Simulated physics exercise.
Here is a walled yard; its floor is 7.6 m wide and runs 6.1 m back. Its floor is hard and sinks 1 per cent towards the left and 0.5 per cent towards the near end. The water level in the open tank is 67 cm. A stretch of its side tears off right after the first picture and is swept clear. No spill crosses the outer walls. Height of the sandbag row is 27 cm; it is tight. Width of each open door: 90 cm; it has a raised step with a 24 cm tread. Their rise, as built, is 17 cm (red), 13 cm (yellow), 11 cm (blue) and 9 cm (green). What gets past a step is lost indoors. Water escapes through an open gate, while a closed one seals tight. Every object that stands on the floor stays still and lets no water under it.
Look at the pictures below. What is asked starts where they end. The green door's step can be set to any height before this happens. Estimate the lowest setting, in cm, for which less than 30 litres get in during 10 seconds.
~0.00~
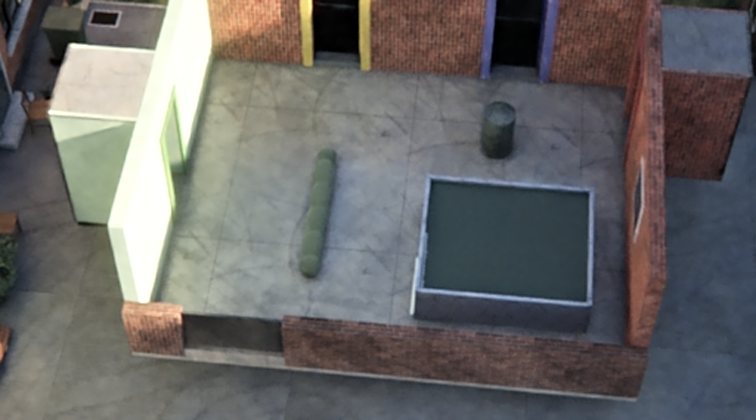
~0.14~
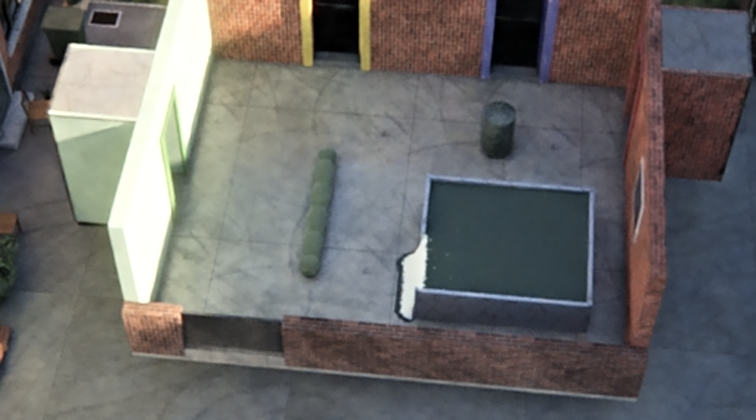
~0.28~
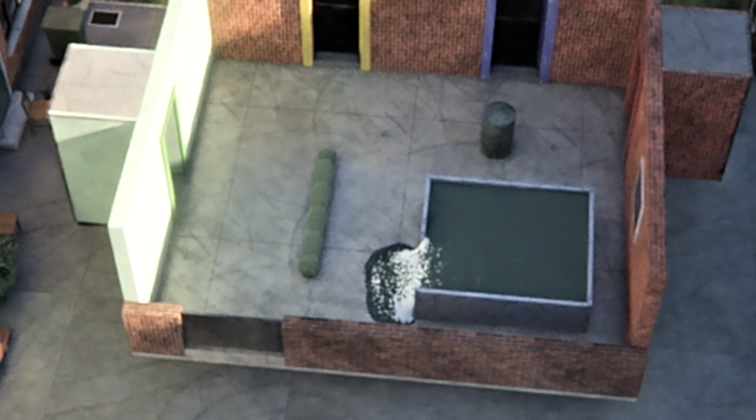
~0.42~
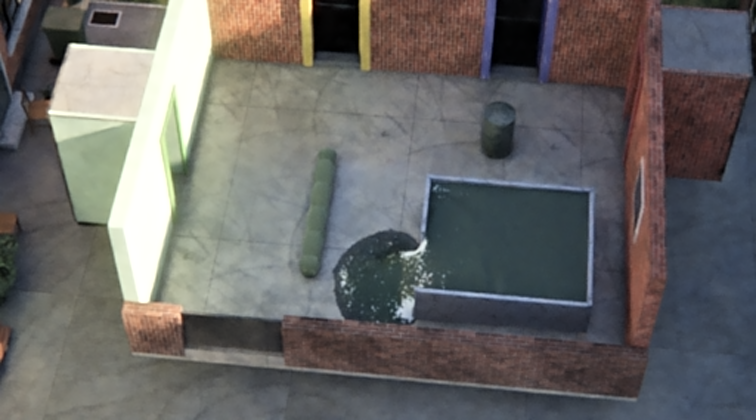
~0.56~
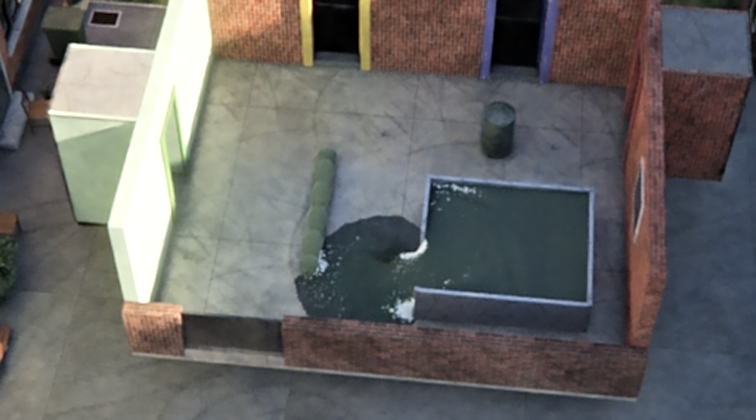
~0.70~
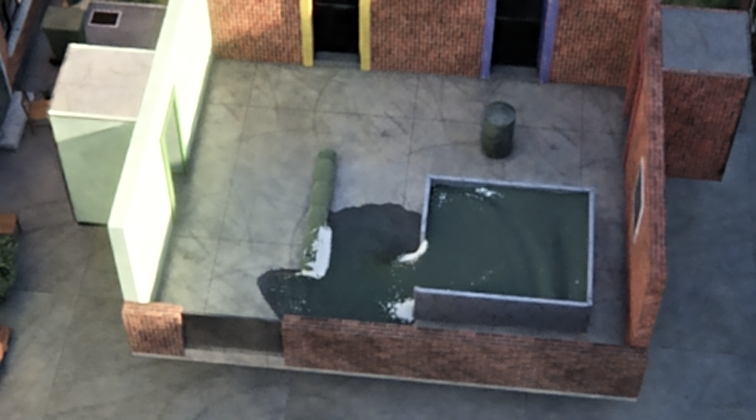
Around 8 cm.
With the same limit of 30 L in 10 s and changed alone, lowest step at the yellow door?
At yellow, roughly 12.5 cm.
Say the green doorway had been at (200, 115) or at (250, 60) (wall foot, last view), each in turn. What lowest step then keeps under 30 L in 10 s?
About 12.0 and 19 cm.
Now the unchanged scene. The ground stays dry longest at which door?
Red, last of all.
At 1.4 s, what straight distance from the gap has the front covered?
About 4.4 m.
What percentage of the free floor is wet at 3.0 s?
Close to 50 per cent is wet.
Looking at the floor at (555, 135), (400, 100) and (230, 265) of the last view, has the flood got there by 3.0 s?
Status: Clear / submerged / submerged.
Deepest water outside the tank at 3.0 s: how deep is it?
Up to some 48 centimetres, I'd say.
After 1.4 s water covers 20 % of the floor, deepest (44 cm) near (412, 299); it has not reached the green door.
After 3.0 s water covers 50 % of the floor, deepest (48 cm) near (164, 315); 12 cm at the green door, 0 litres in over its 9 cm step.
After 10.0 s water covers 95 % of the floor, deepest (16 cm) near (193, 145); 10 cm at the green door, 17 litres in over its 9 cm step.
At the green door as built, the water arrived by 2.5 s and peaked near 12 cm at 3.0 s.
Run again over the same 10 s with other heights there, 42 litres in over 7 cm, 12 litres over 9.5 cm. The limit of 30 litres is kept from about 8 cm up.
